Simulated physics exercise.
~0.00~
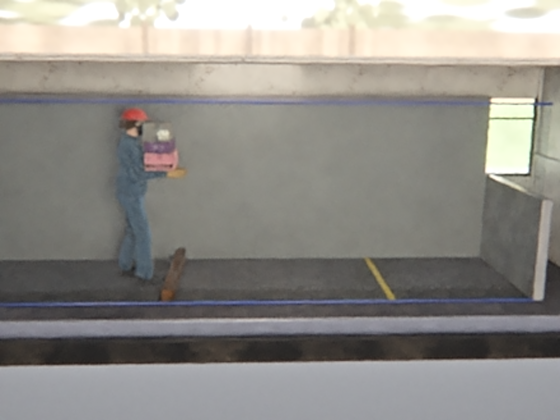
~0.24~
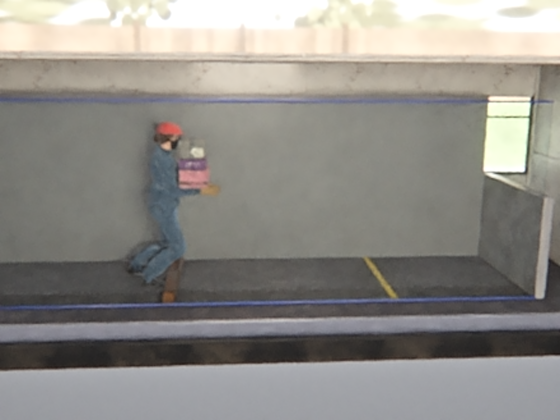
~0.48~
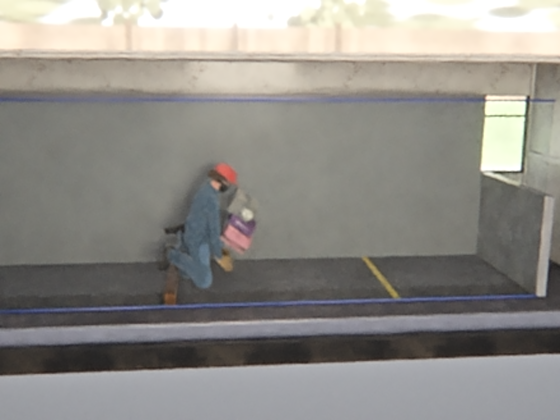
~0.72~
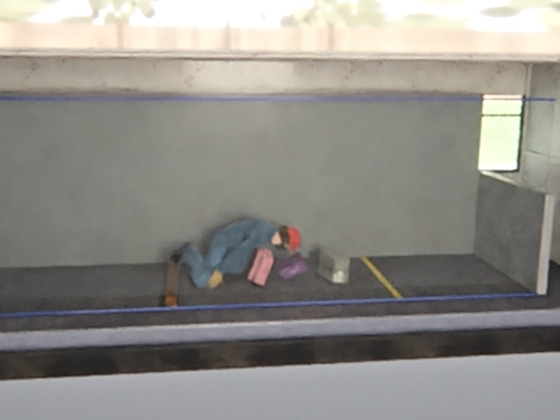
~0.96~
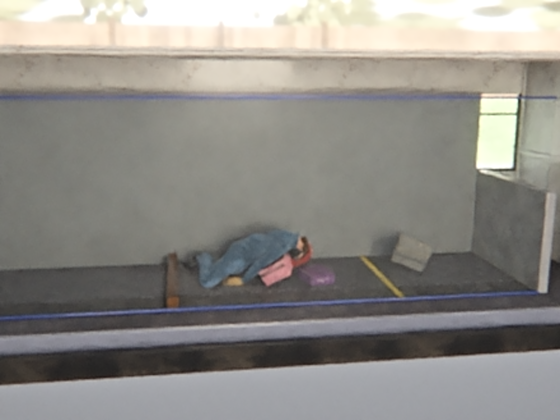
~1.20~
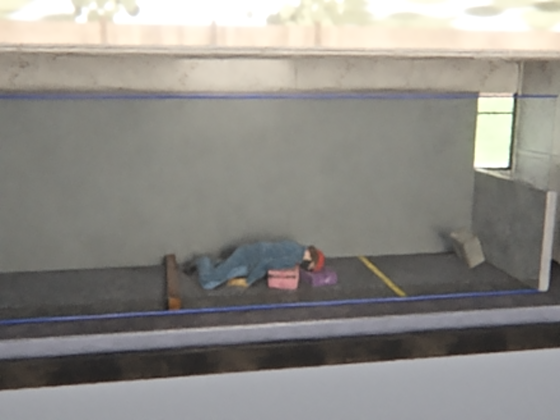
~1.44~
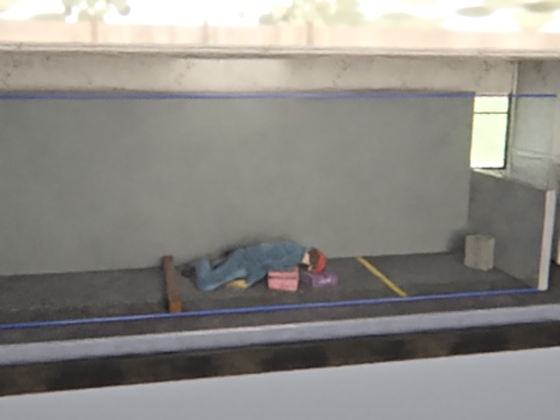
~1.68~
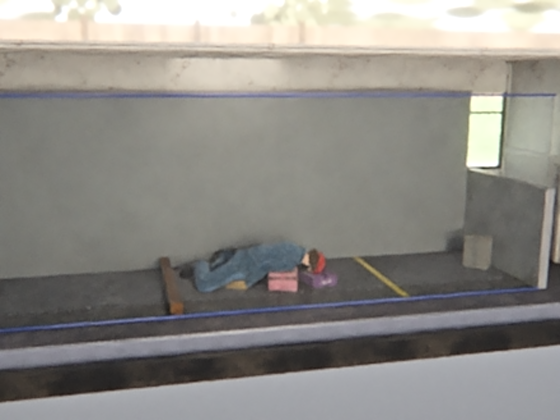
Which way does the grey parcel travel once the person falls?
The grey parcel travels to the right, tumbling over the yellow line toward the low wall.
